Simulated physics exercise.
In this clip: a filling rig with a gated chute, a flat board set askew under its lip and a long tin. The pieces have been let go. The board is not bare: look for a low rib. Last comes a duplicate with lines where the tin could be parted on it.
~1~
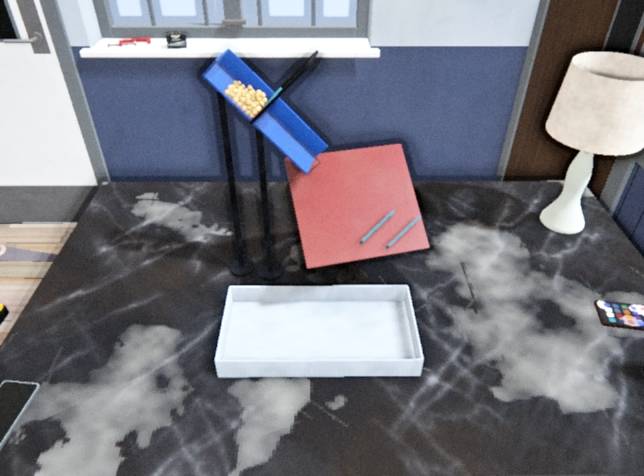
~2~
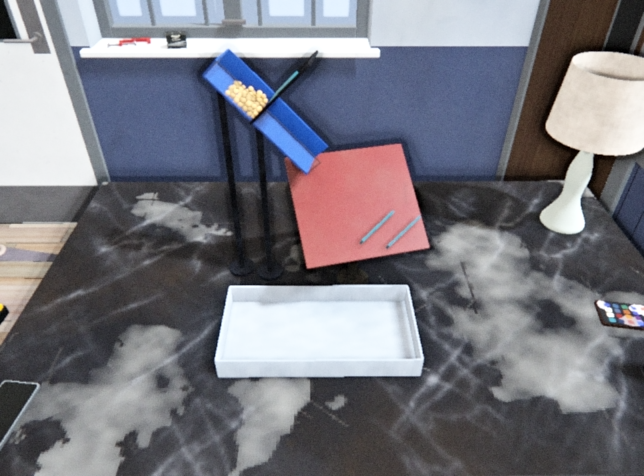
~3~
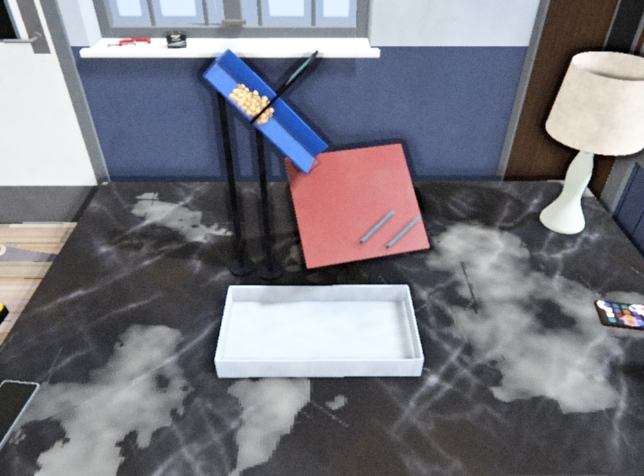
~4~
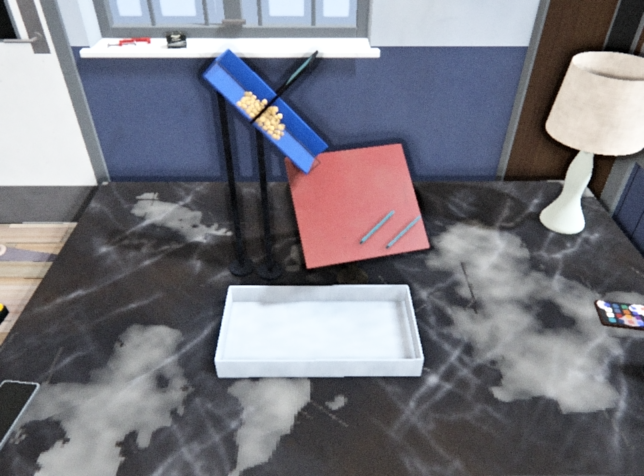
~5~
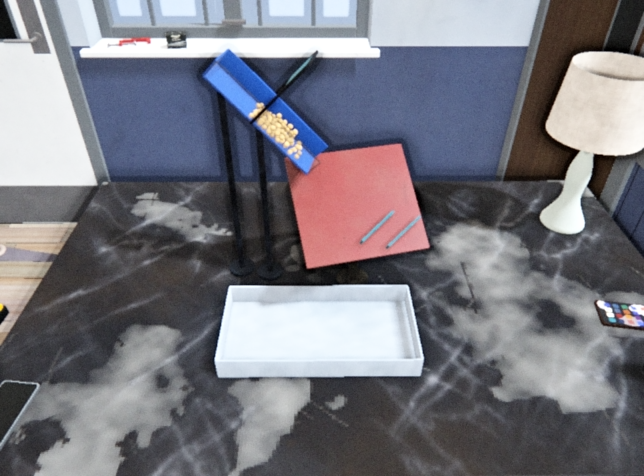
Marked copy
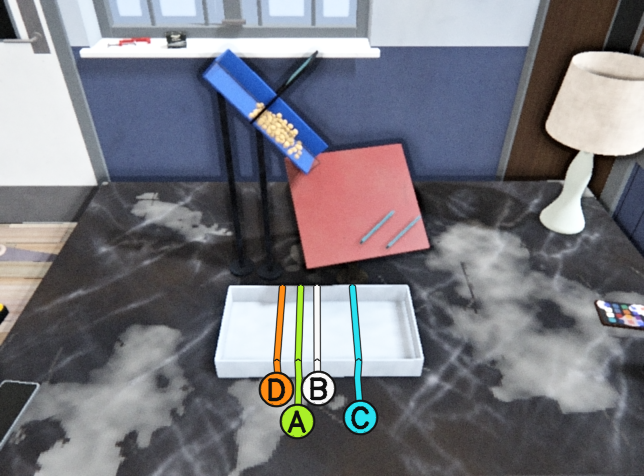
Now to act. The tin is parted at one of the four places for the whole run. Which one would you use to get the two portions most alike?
I would pick line C.
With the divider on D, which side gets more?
Right.
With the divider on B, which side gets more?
Right.
On the marked copy, line A crosses the front rim at (298, 360); line B crosses the front rim at (317, 360); line C crosses the front rim at (358, 360); line D crosses the front rim at (276, 361).
With A, of what is caught, none on the left of the divider, all on the right.
With B, of what is caught, none on the left of the divider, all on the right.
With C, of what is caught, about half on the left of the divider, about half on the right.
With D, of what is caught, none on the left of the divider, all on the right.
